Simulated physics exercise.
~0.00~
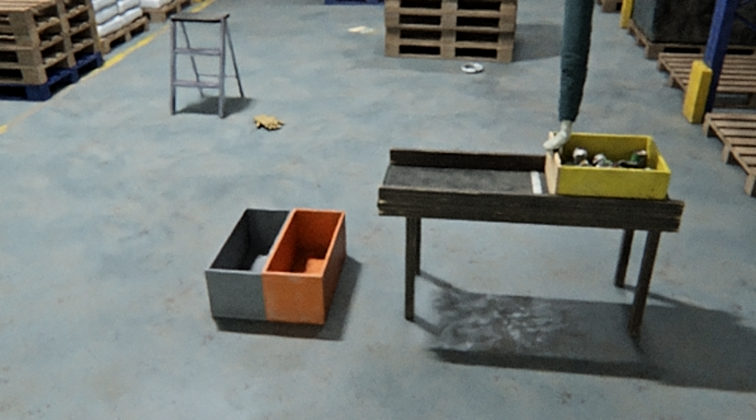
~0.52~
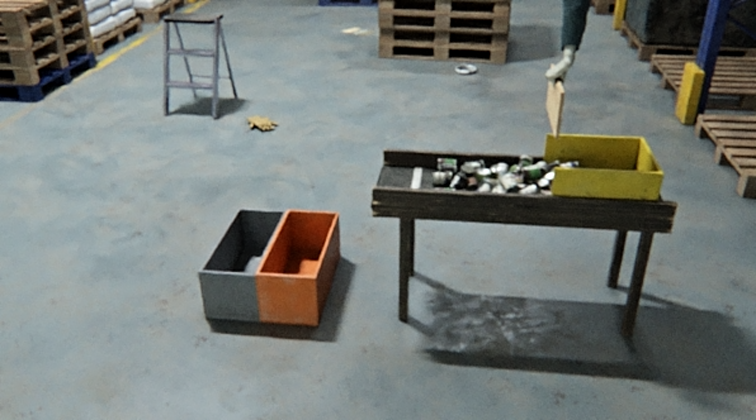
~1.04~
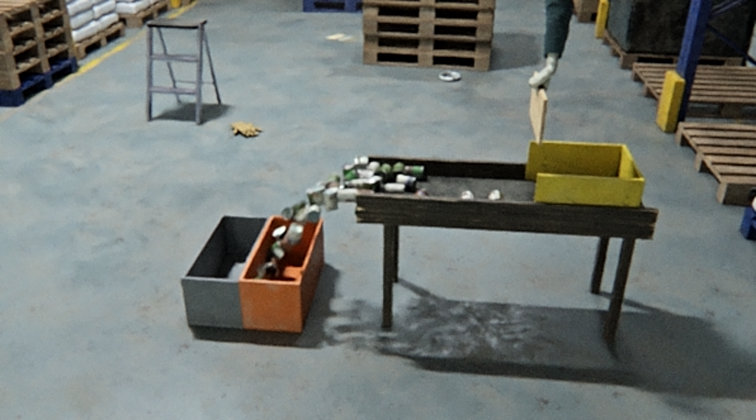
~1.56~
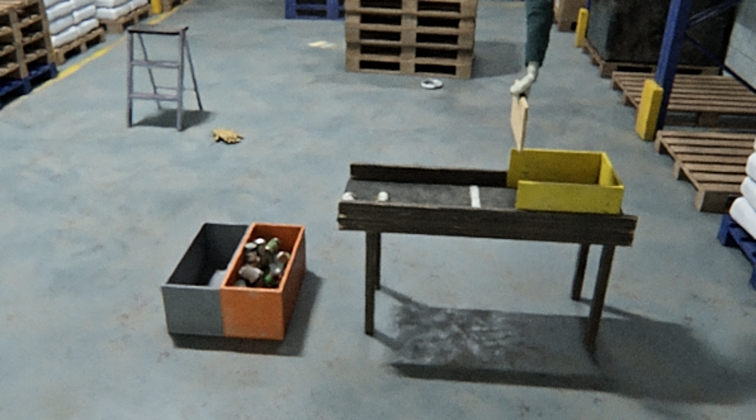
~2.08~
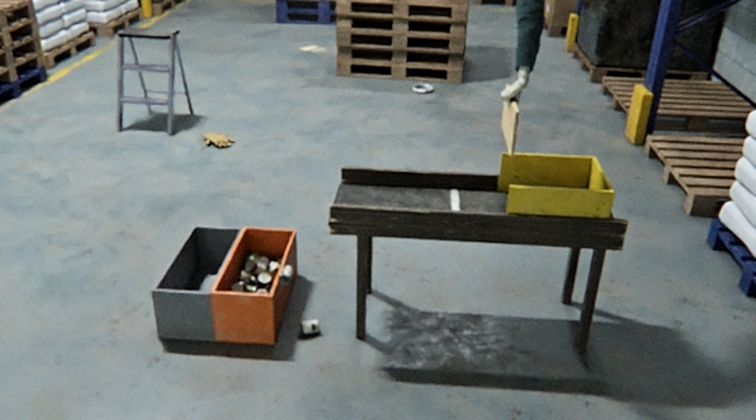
A heap of small tins pours off the left end of a dark, bench-like conveyor in a warehouse, seen from slightly above. At first the tins sit in a yellow pen on the right of the belt, while an orange tote and a grey bin stand side by side on the floor to the left. A gloved hand lifts the gate, and the belt carries the tins leftward. They tumble in a stream into the orange tote. Two stragglers follow, dropping from the slowly emptying belt. Nearly all finish in the orange tote, with a couple on the floor just short of it.
